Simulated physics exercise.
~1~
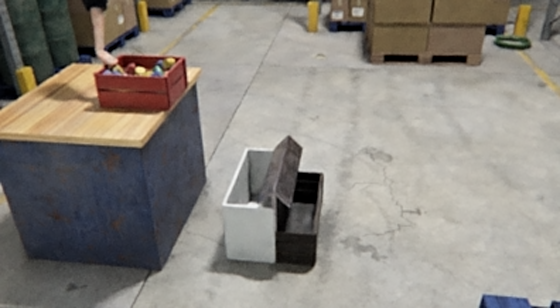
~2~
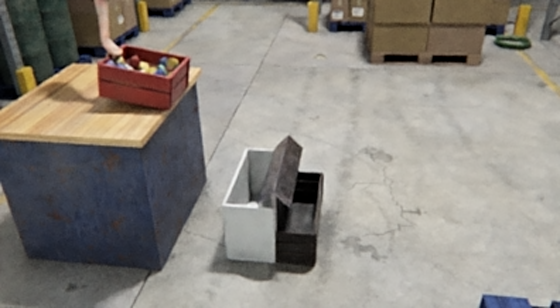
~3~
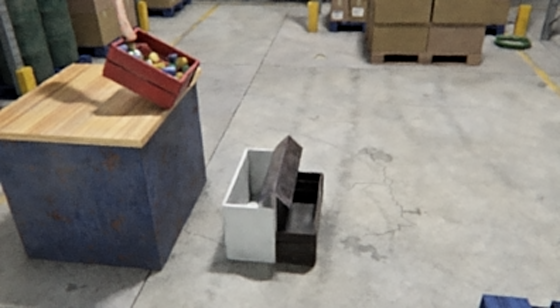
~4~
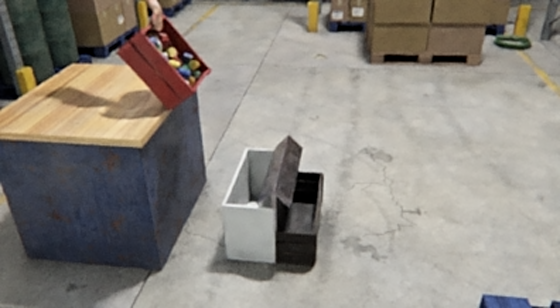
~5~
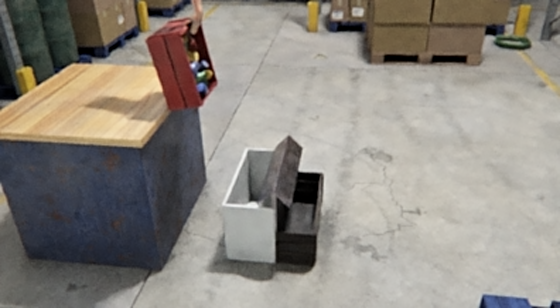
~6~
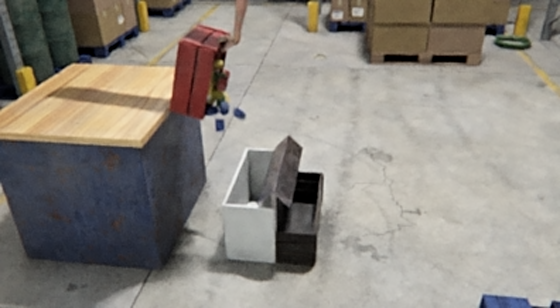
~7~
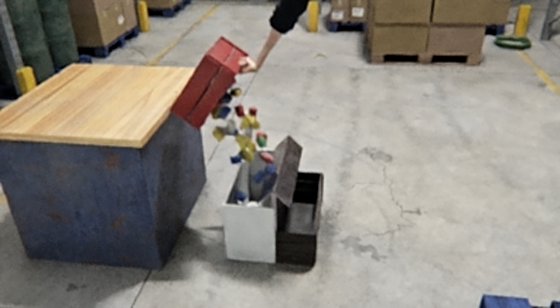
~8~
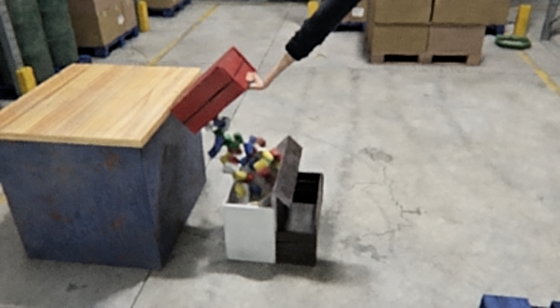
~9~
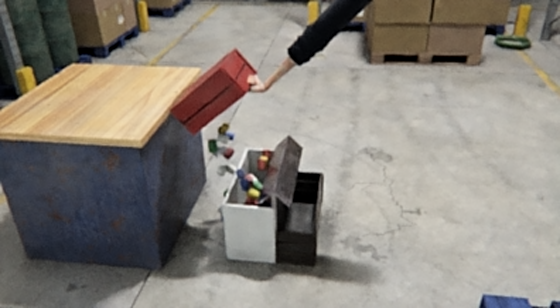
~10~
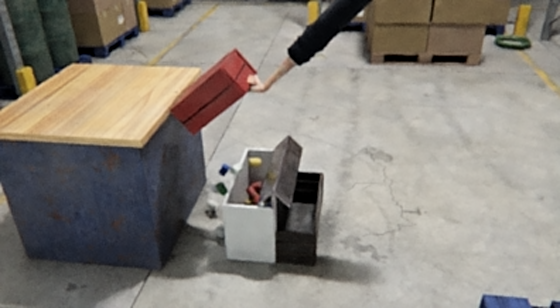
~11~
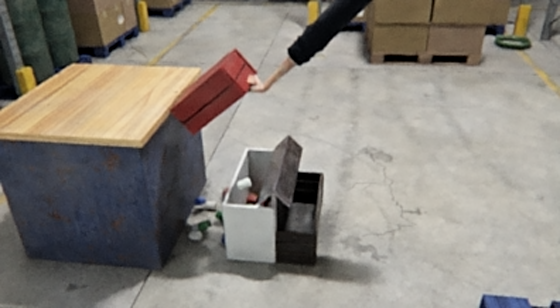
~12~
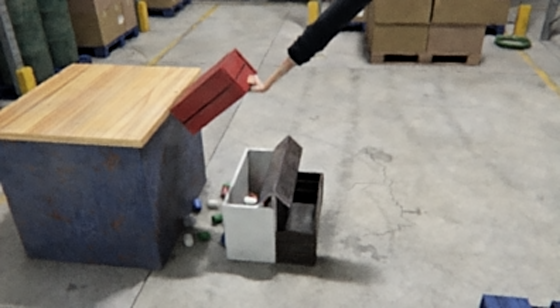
Warehouse floor, a hand tipping a red crate off a bench, small colourful jars tumbling into a white box, some scattering beside it.
